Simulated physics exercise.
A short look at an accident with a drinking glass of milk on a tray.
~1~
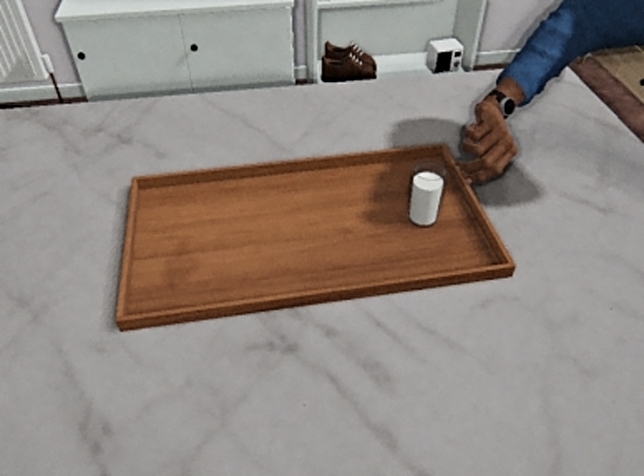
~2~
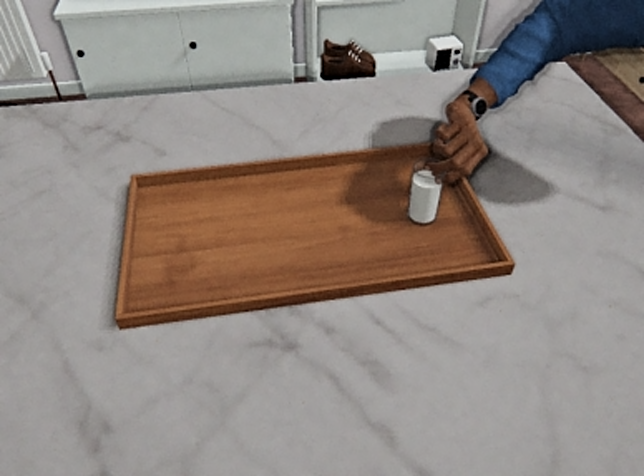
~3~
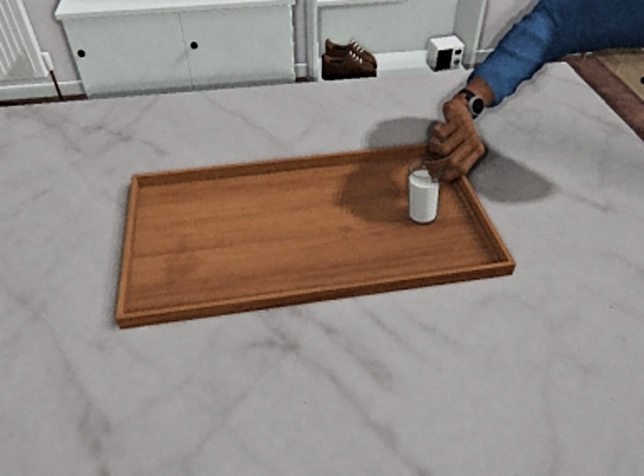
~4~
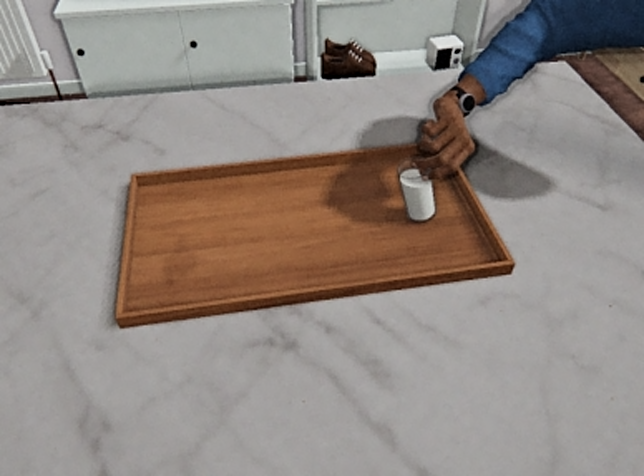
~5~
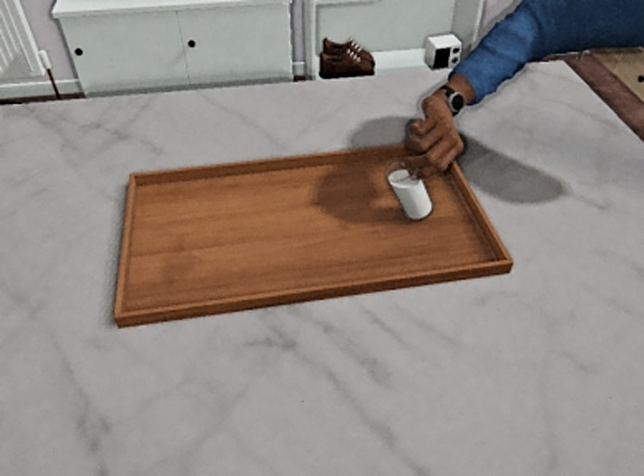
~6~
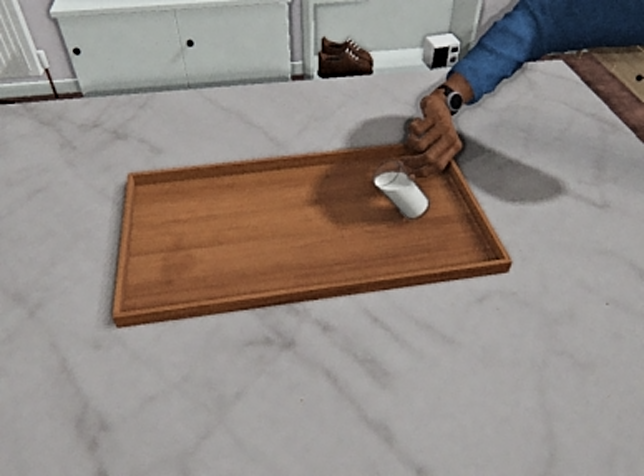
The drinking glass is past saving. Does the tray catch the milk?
The spill stays in the tray.
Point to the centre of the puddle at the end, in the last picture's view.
Near (214, 236).
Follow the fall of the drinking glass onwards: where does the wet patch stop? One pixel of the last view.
At about (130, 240).
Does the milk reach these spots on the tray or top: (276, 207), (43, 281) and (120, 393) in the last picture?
First in the puddle, second not reached, third clear of it.
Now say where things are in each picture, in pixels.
It stands upright; drinking glass (427, 194) about three quarters full; tray (321, 289), in the first picture.
Pushed off balance; drinking glass about three quarters full, surface at (427, 180), in the second picture.
Pushed off balance; drinking glass (423, 191) about three quarters full, in the third picture.
Pushed off balance; drinking glass about three quarters full, surface at (415, 178); tray (321, 286), in the fourth picture.
Pushed off balance; drinking glass (410, 189) tipped 25°, in the fifth picture.
It is falling; drinking glass (401, 190) tipped 35°, in the sixth picture.
Shortly, the drinking glass lies in the tray; the puddle covers about as much as a plate; none is outside.
Then, the puddle covers about as much as a tray; none is outside.
At the finish, the puddle covers about as much as a tray; none is outside.
